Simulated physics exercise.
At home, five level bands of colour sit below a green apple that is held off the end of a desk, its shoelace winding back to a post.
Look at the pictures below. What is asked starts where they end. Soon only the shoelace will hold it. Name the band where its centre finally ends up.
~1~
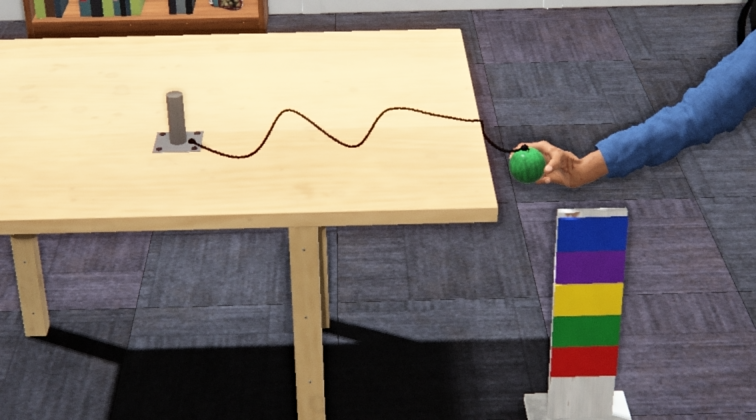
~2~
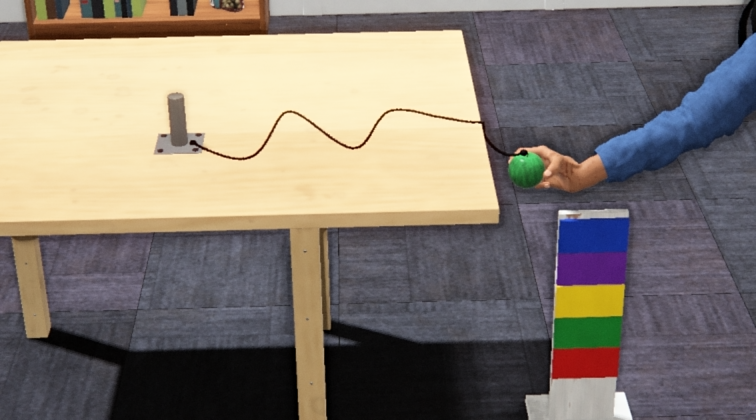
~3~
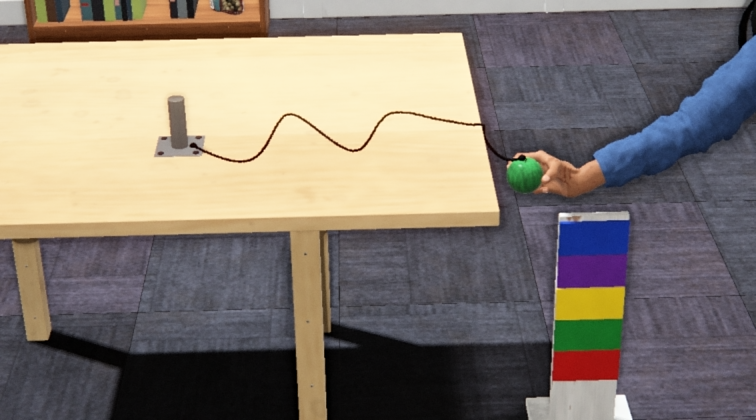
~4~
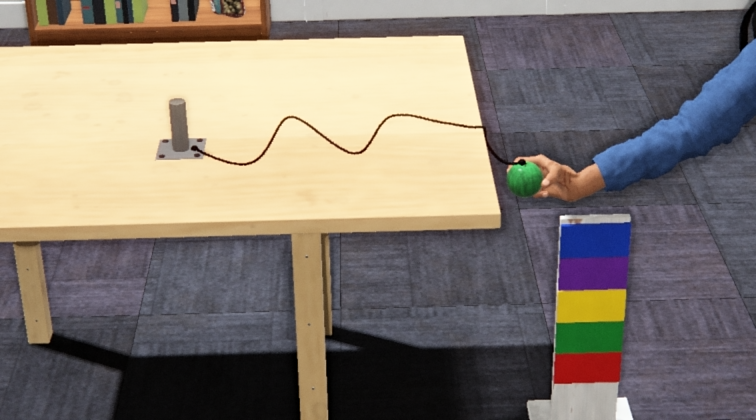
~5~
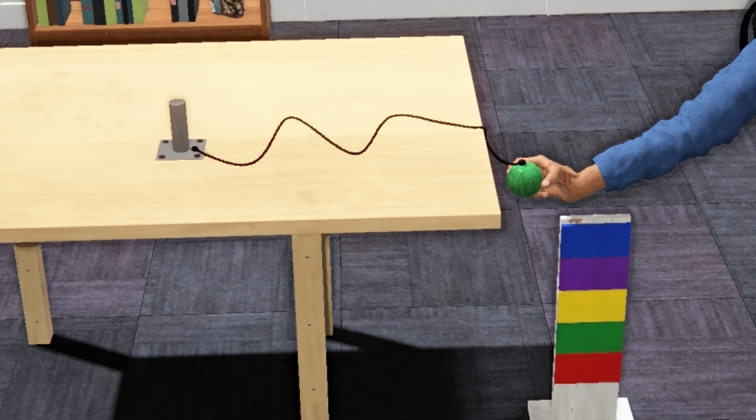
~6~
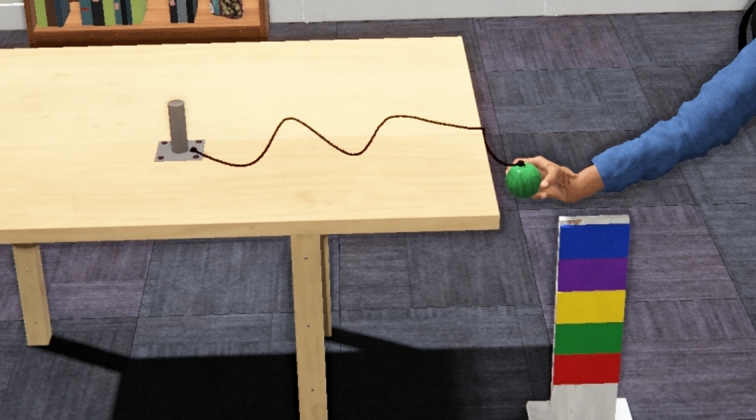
Its centre finishes at the red band.
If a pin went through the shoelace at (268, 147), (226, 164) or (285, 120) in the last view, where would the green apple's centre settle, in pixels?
Approximately (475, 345), (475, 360) and (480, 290) respectively.
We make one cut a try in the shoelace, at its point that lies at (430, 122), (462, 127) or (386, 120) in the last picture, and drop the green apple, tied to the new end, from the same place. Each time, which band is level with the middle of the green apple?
First try: Purple; second try: Yellow; third try: Blue.
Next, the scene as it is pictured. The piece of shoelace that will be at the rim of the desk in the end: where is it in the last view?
Spot: Approx. (348, 154).
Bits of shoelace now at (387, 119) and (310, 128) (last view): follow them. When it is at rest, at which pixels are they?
Point one to (482, 222), point two to (414, 135).
A little later, apple near (454, 371); level with red.
Next, apple near (486, 372); level with red.
When it is over, apple near (475, 374); level with red. Its middle rests at the red band.
